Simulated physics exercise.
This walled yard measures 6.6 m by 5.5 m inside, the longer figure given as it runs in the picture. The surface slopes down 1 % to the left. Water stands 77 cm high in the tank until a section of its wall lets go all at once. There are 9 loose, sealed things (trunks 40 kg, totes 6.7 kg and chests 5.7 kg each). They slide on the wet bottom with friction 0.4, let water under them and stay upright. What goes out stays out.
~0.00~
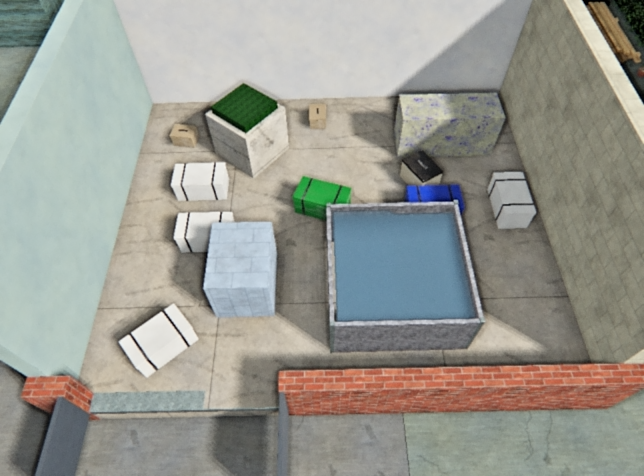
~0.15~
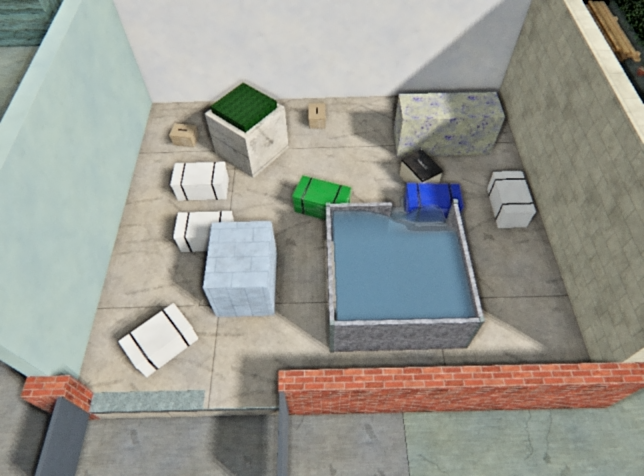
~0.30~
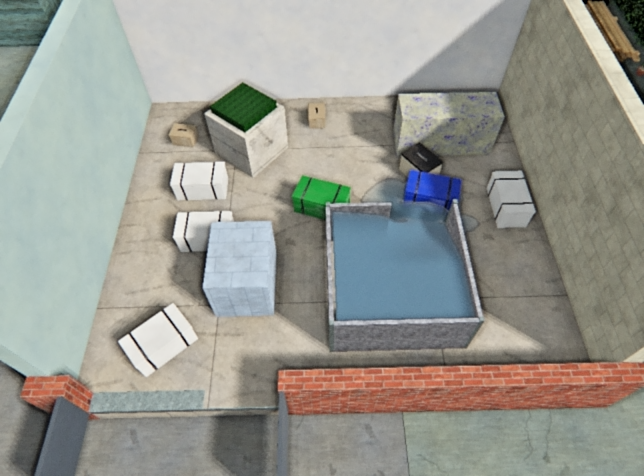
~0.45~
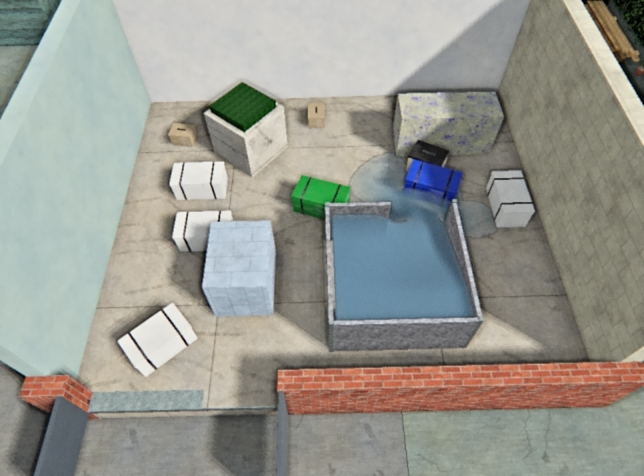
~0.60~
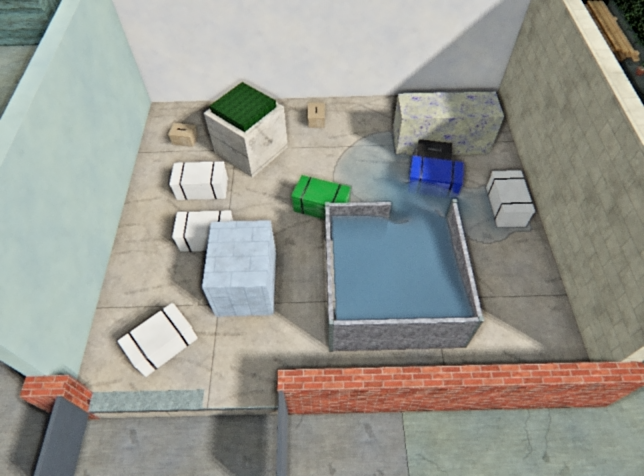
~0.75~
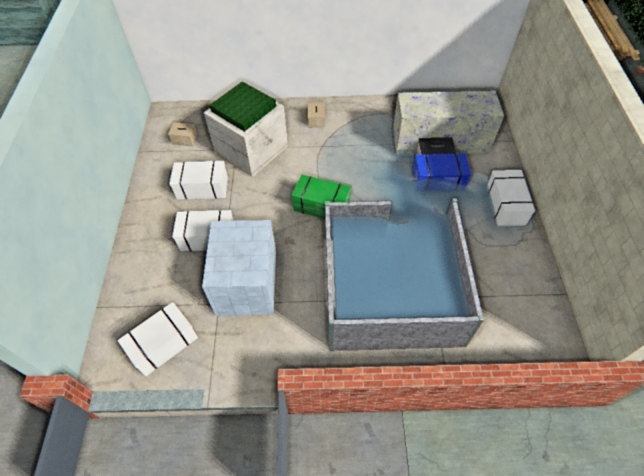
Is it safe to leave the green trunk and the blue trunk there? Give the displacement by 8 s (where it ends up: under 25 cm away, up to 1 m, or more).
Green trunk stays put, blue trunk is nudged along.
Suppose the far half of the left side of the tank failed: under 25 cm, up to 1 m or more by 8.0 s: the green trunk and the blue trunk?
Then the green trunk stays put, the blue trunk stays put.
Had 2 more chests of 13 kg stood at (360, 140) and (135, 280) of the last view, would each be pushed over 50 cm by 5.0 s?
In turn: Over, less.
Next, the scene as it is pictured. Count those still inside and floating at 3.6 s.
I count 2.
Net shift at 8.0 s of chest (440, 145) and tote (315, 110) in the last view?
In that order: 50 cm, washed out.
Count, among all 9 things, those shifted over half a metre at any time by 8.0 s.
I count 5.
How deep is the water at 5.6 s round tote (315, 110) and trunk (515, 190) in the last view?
Roughly 4 and 6 cm.
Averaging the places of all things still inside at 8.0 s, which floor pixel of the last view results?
Around (310, 238).
After 1.6 s the green trunk is near (321, 191), 0.0 m from its start, aground; the blue trunk is near (447, 164), 0.6 m from its start, aground; 0 of 9 are out; 1 afloat.
After 3.6 s the green trunk is near (321, 191), 0.0 m from its start, aground; the blue trunk is near (458, 164), 0.7 m from its start, afloat; 0 of 9 are out; 2 afloat.
After 5.6 s the green trunk is near (321, 191), 0.0 m from its start, aground; the blue trunk is near (457, 166), 0.7 m from its start, afloat; 0 of 9 are out; 2 afloat.
After 8.0 s the green trunk is near (321, 191), 0.0 m from its start, aground; the blue trunk is near (458, 166), 0.7 m from its start, aground; 1 of 9 are out; 2 afloat.
